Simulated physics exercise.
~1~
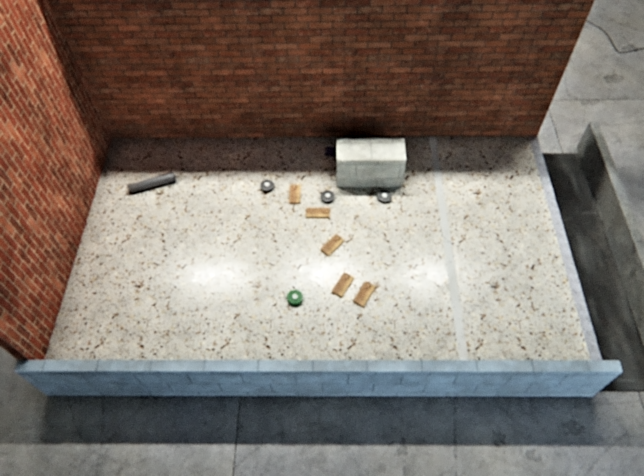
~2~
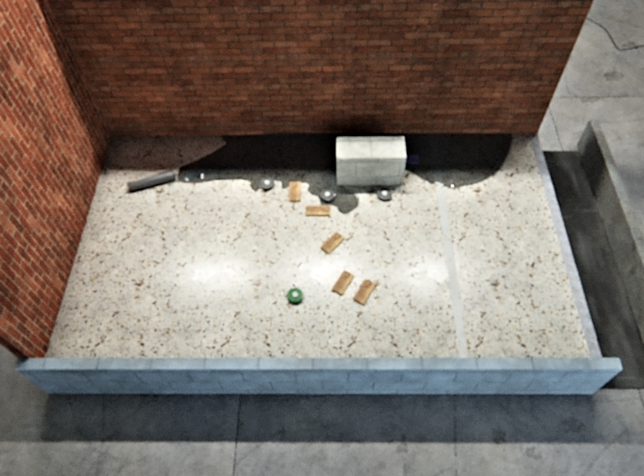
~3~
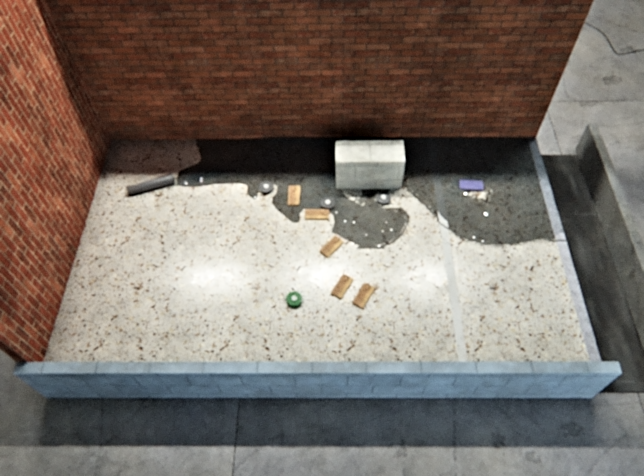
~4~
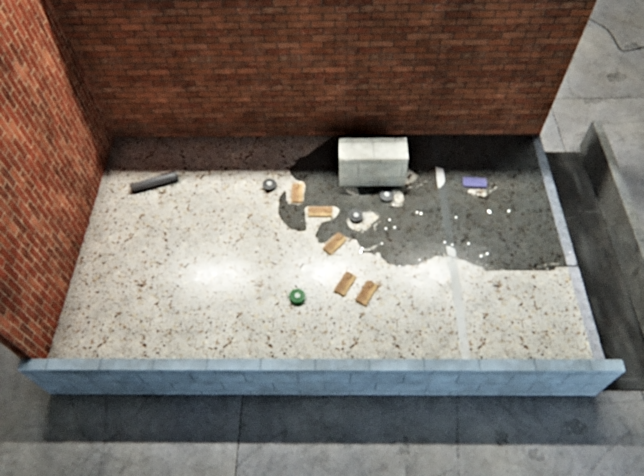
Dark liquid spreads across the pale floor toward the right, leaving a blue board beyond the stripe.
